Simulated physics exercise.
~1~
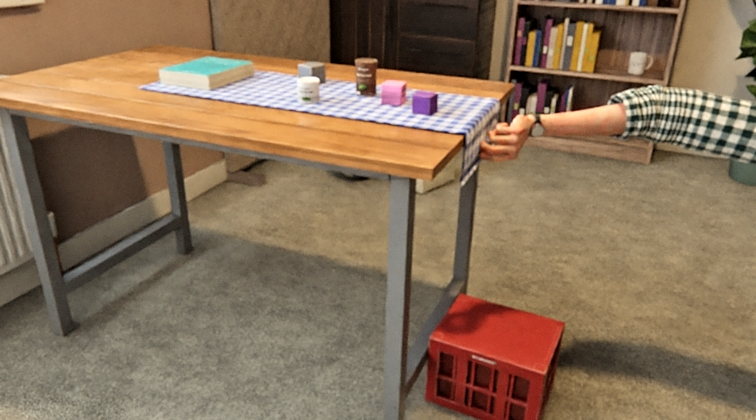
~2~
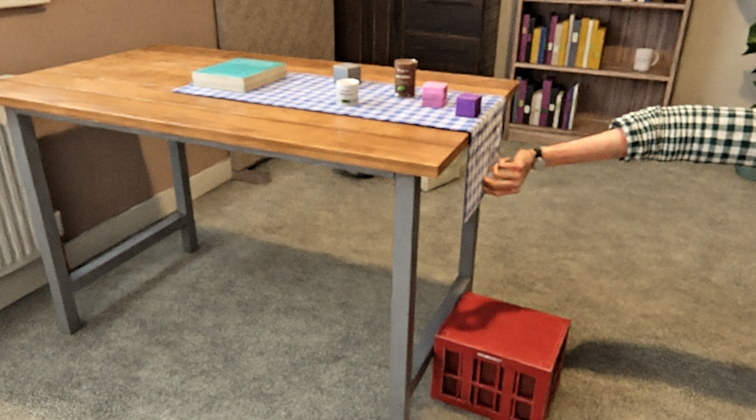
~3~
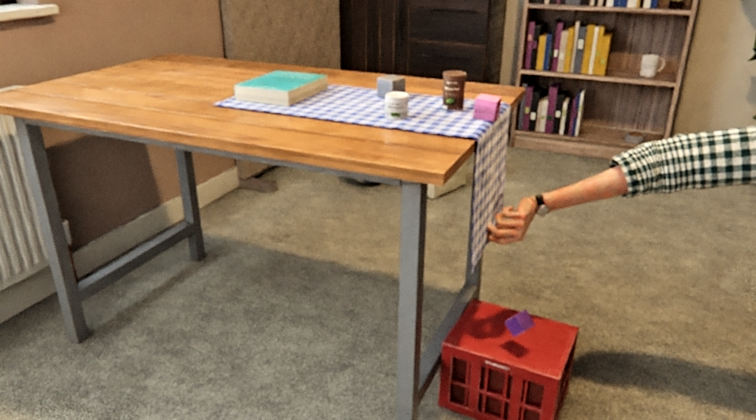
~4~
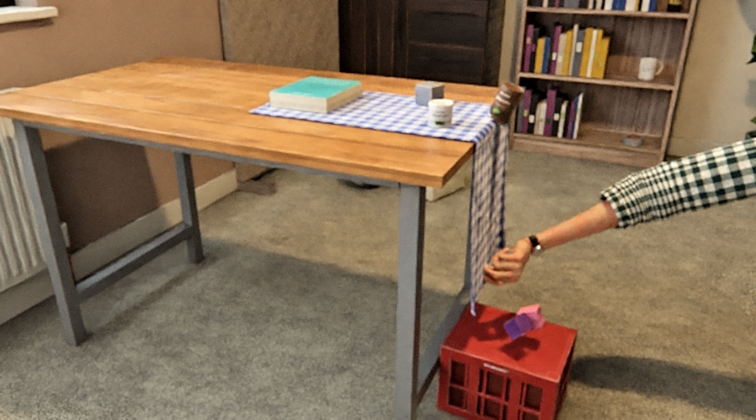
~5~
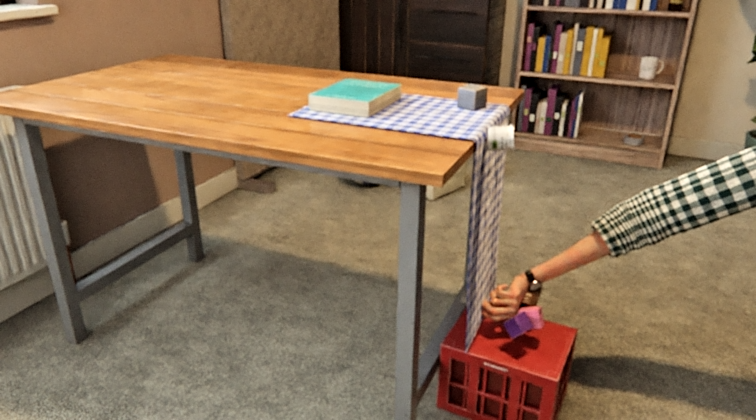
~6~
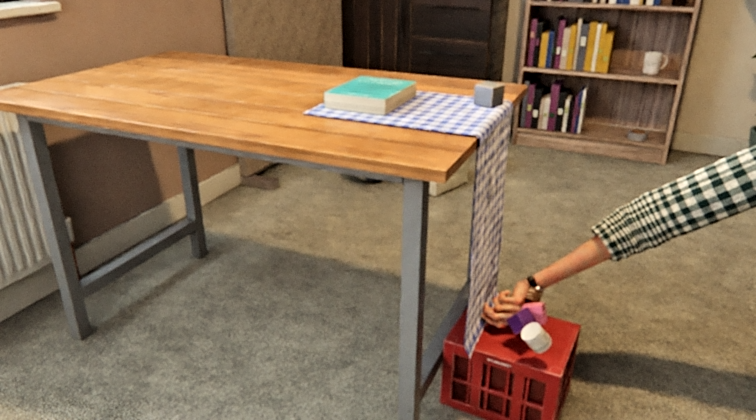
A hand draws the checked runner down to the red crate, and four things drop off.
